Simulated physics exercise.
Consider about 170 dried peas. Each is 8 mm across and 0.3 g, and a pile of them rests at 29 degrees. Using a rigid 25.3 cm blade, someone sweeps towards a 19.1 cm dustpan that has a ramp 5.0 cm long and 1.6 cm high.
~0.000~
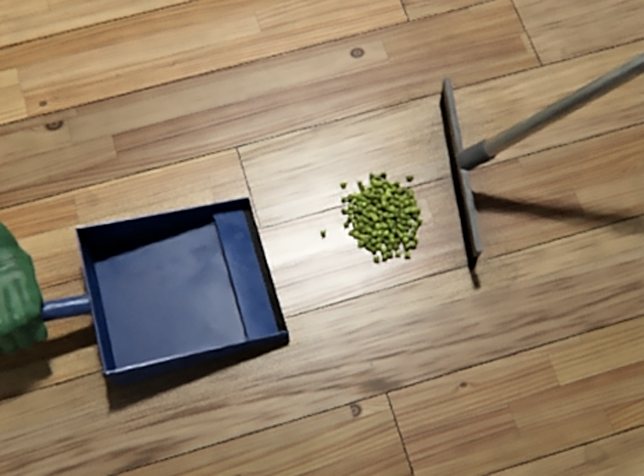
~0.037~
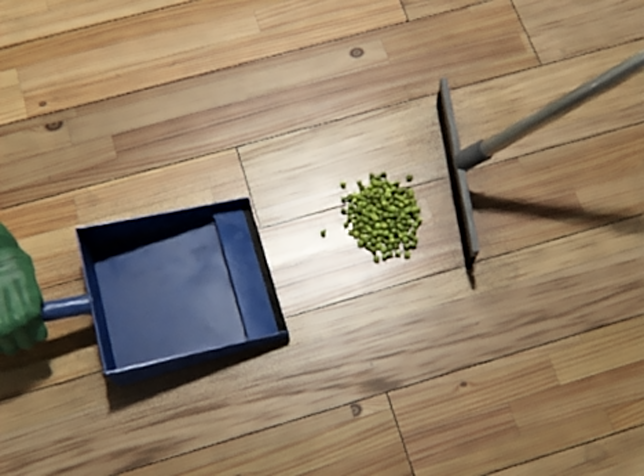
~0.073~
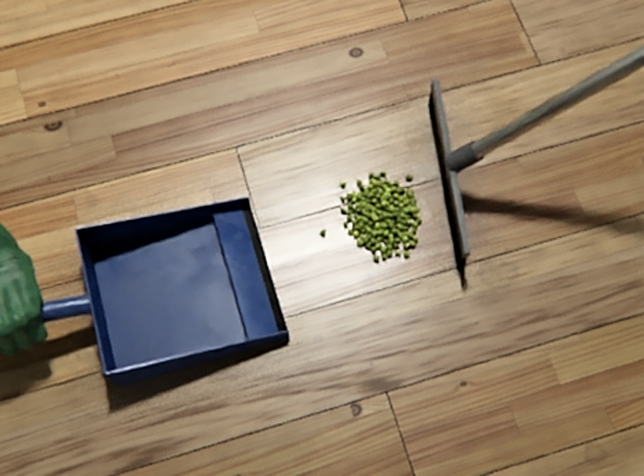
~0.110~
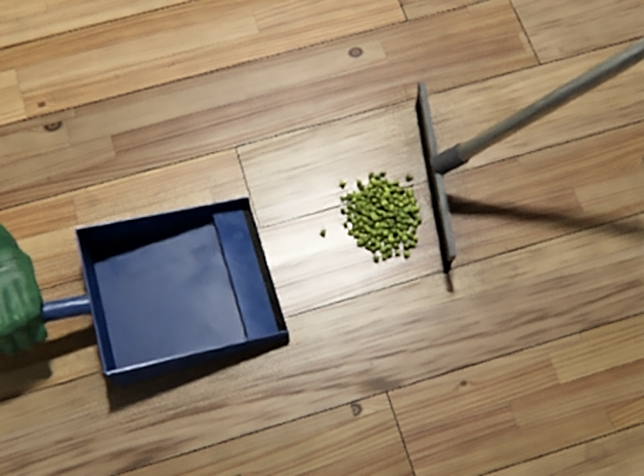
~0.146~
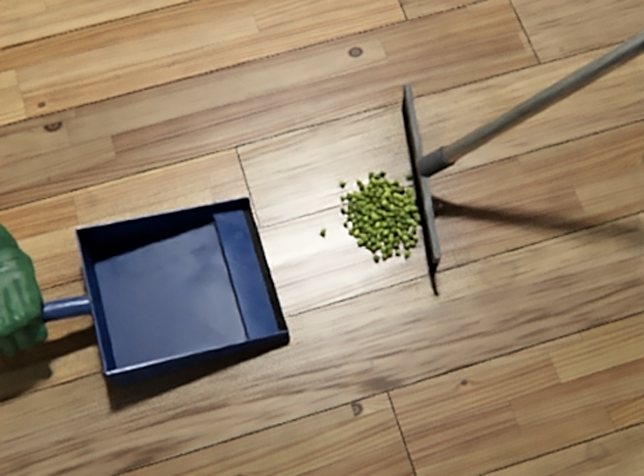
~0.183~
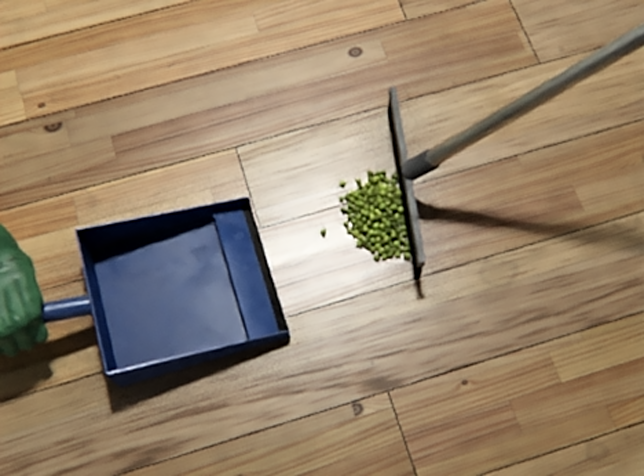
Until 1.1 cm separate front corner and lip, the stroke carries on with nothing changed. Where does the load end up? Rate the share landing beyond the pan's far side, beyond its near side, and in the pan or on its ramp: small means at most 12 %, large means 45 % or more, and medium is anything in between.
Shares: Past the pan's far side - medium; past the pan's near side - small; in the pan or on its ramp - medium.
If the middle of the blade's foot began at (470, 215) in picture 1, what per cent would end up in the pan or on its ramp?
15 per cent, roughly.
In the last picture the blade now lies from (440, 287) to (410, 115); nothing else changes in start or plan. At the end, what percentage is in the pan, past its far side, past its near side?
You'd see pan at 0, far at 15 and near at 5.
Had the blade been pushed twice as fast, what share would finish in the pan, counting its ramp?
It would come to roughly 35 percent.
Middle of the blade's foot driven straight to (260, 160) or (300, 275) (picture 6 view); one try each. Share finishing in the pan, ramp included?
Some 20 and 10 per cent.
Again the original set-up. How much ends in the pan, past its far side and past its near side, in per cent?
Result in %: Far side 25, near side 0, pan 20.
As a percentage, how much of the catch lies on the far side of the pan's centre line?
I'd put it at around 80 per cent.
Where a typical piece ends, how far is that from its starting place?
18 cm or thereabouts.
Then, at 0.34 s, middle of the blade 12 cm from the lip; 0 % over the lip, far side 15 %, near side 0 %.
Then, at 0.45 s, middle of the blade 6 cm from the lip; 0 % over the lip, far side 20 %, near side 0 %.
Then, at 0.69 s, middle of the blade 3 cm from the lip; 25 % over the lip, far side 25 %, near side 0 %.
In the end, at 1.3 s, far side 25 %, near side 0 %, pan 20 %, in front of the lip or behind the blade 55 %.
